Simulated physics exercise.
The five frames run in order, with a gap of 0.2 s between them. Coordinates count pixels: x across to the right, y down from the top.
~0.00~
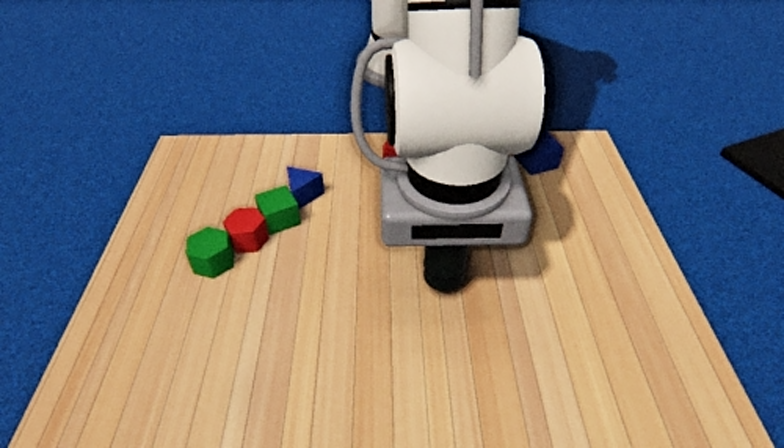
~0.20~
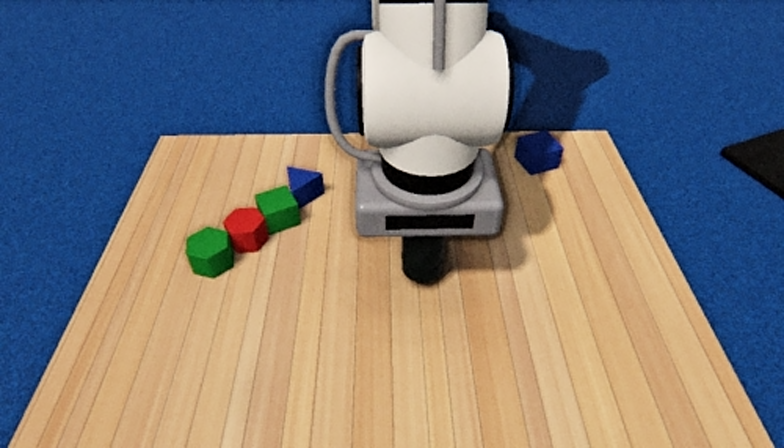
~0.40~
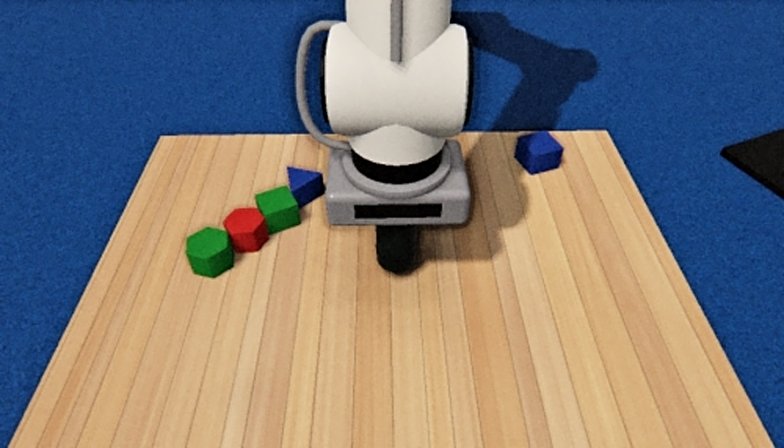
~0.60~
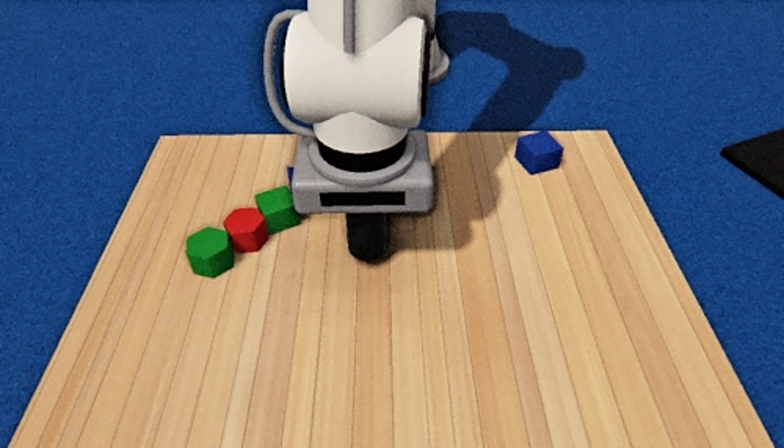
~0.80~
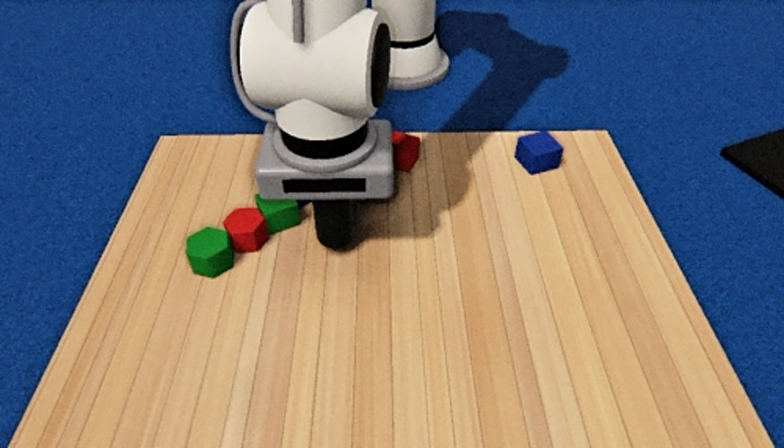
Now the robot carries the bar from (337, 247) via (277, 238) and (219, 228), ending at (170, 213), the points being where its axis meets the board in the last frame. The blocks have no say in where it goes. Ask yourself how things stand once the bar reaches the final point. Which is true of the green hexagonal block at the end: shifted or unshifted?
By then it is displaced.
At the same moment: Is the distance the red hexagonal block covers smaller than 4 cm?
I believe not.
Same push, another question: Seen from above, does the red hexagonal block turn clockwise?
Short answer: No.
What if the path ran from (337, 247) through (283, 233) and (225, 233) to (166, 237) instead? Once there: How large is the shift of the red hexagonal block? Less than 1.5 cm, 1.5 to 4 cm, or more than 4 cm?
The largest band: Over 4 cm.
On the path given first. One third of the way, bar at (274, 227); green hexagonal block at (201, 243); red hexagonal block at (233, 218); green four-sided block at (268, 194), turned 20° clockwise.
Two thirds of the way, bar at (215, 218); green hexagonal block at (191, 247), turned 30° anticlockwise; red hexagonal block at (173, 217), turned 55° anticlockwise; green four-sided block at (264, 190), turned 35° clockwise.
At the end, bar at (165, 202); green hexagonal block at (191, 247), turned 30° anticlockwise; red hexagonal block at (148, 219), turned 85° anticlockwise; green four-sided block at (264, 190), turned 35° clockwise; blue triangle not moved.
